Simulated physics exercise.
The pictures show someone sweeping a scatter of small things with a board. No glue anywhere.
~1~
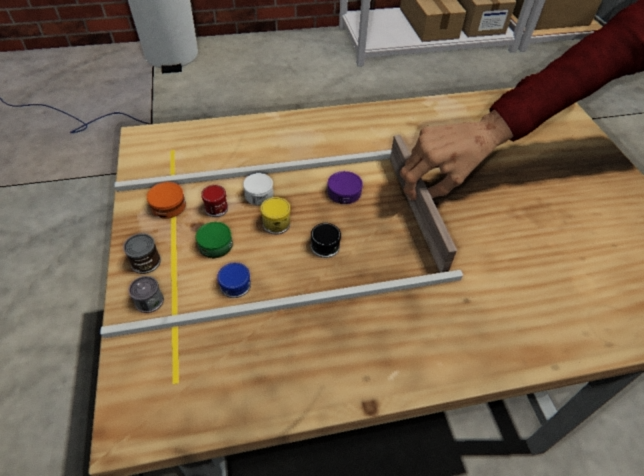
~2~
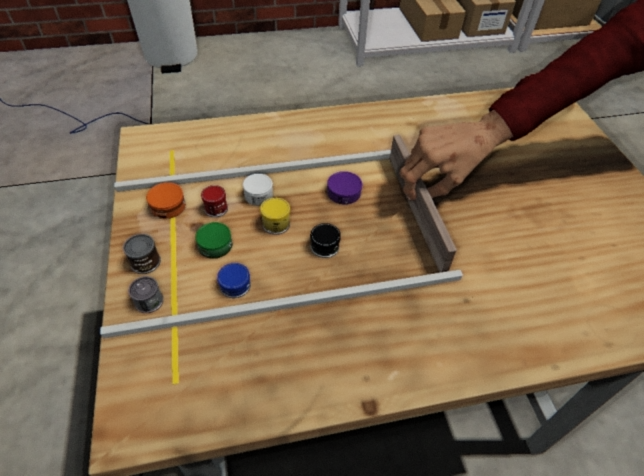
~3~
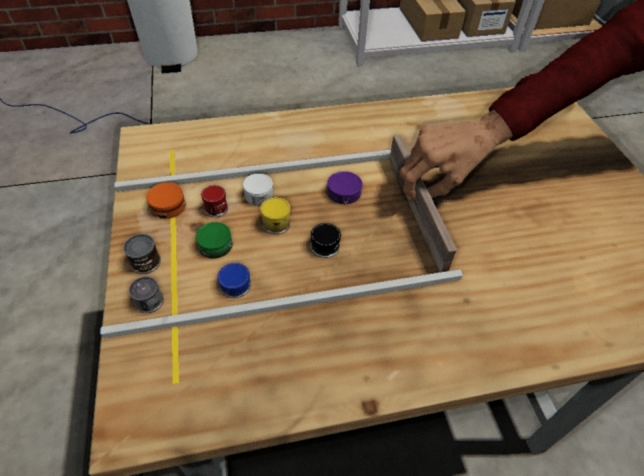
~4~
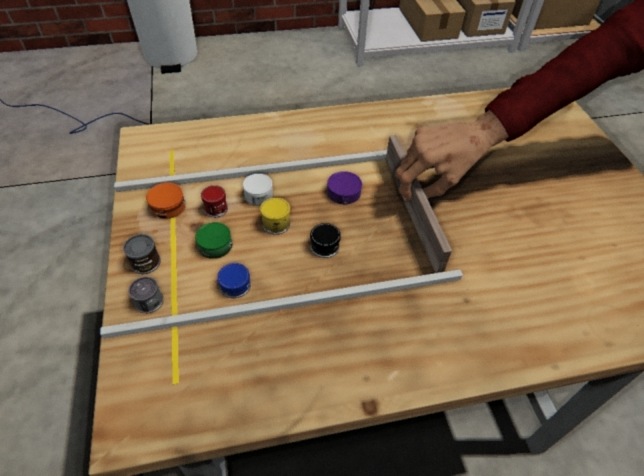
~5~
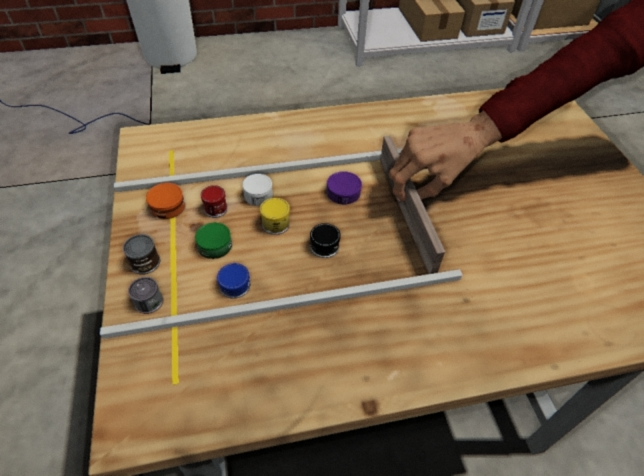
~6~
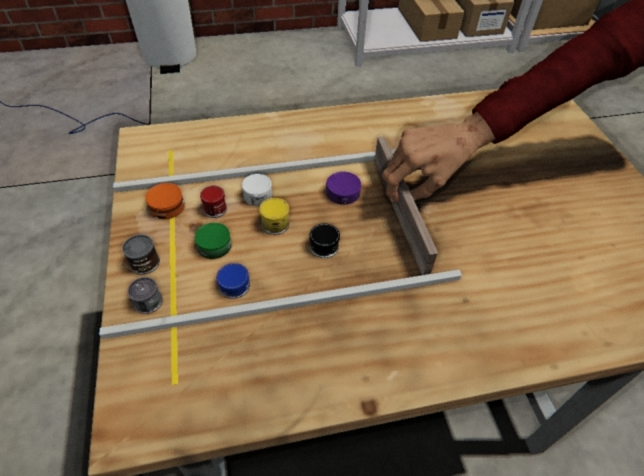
On a wooden table, a hand holding a board upright, then sliding it slightly left toward scattered colourful tubs between rails.
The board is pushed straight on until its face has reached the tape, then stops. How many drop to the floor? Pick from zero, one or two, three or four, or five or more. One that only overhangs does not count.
Outcome: The number that fall off is one or two.
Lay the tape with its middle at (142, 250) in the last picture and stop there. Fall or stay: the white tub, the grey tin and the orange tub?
The white tub holds on; the grey tin goes over; the orange tub goes over.
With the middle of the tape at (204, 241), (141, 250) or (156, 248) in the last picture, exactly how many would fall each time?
In that order 0, 5 and 1.
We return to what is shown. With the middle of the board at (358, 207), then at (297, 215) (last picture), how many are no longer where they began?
1 and 3.
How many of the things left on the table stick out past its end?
Overhanging: 1.
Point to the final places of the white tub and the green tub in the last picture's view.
The white tub stops around (156, 191); the green tub around (128, 258).
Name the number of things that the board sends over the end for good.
Exactly 1.
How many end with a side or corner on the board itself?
It touches 5.
Early on, none off yet; brown tin at rest near (141, 254); grey tin at rest near (145, 296); orange tub at rest near (166, 201).
A while later, none off yet; brown tin at rest near (141, 255); grey tin at rest near (145, 296); orange tub travelled a little near (151, 201).
Finally, the number that fall off is one or two; lost, brown tin.
